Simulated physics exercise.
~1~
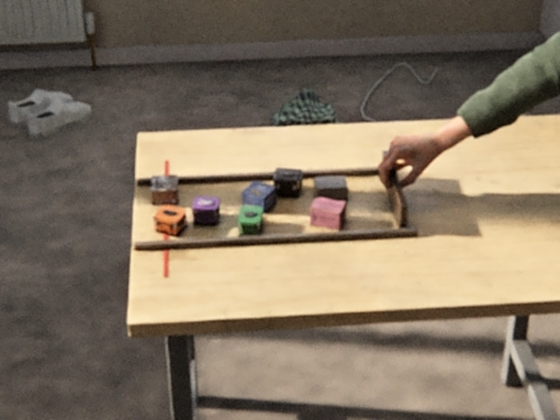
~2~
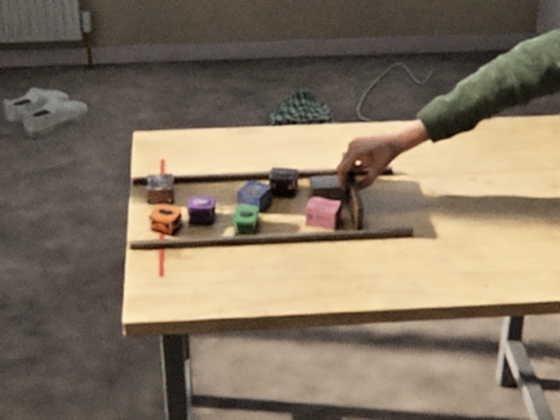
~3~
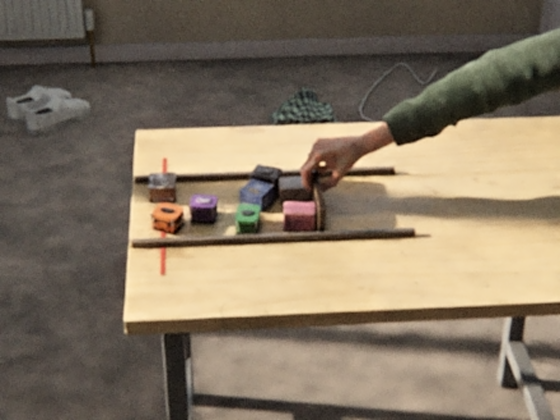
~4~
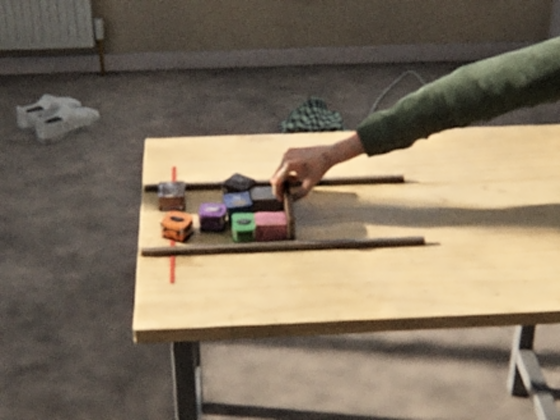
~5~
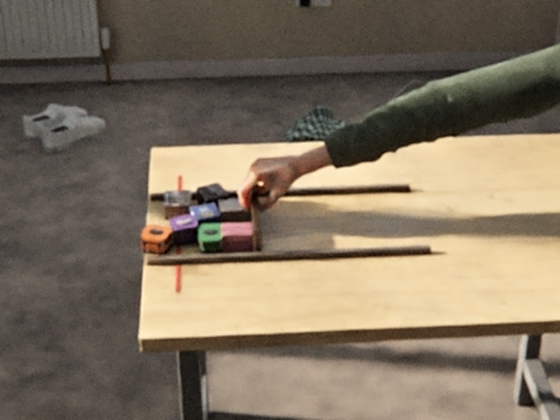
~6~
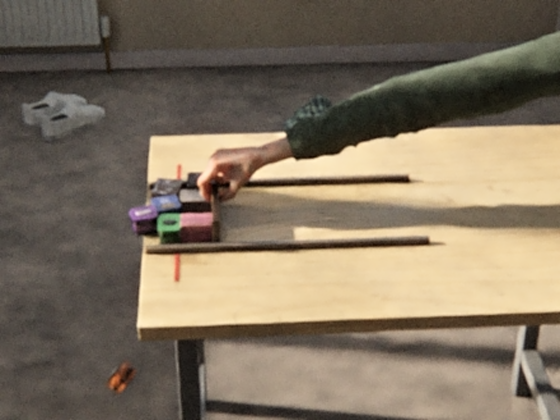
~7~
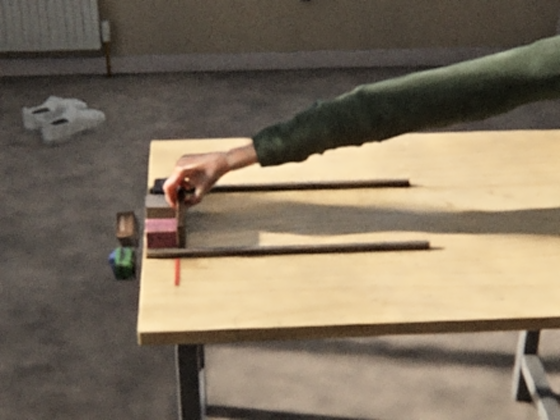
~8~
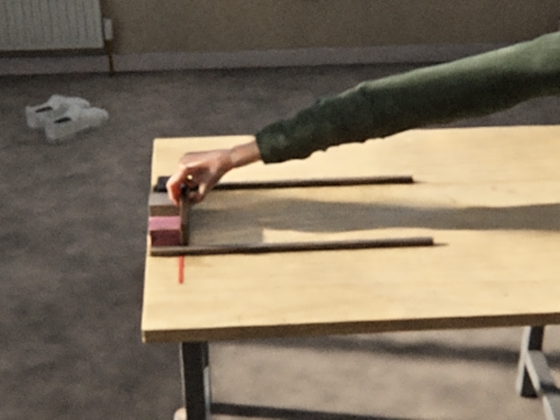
A hand in a green sleeve slides a bar leftward along a channel on a wooden table, bunching small coloured boxes together and pushing them past the red tape; the orange one drops first, others follow over the end, and a pink one remains at the edge.
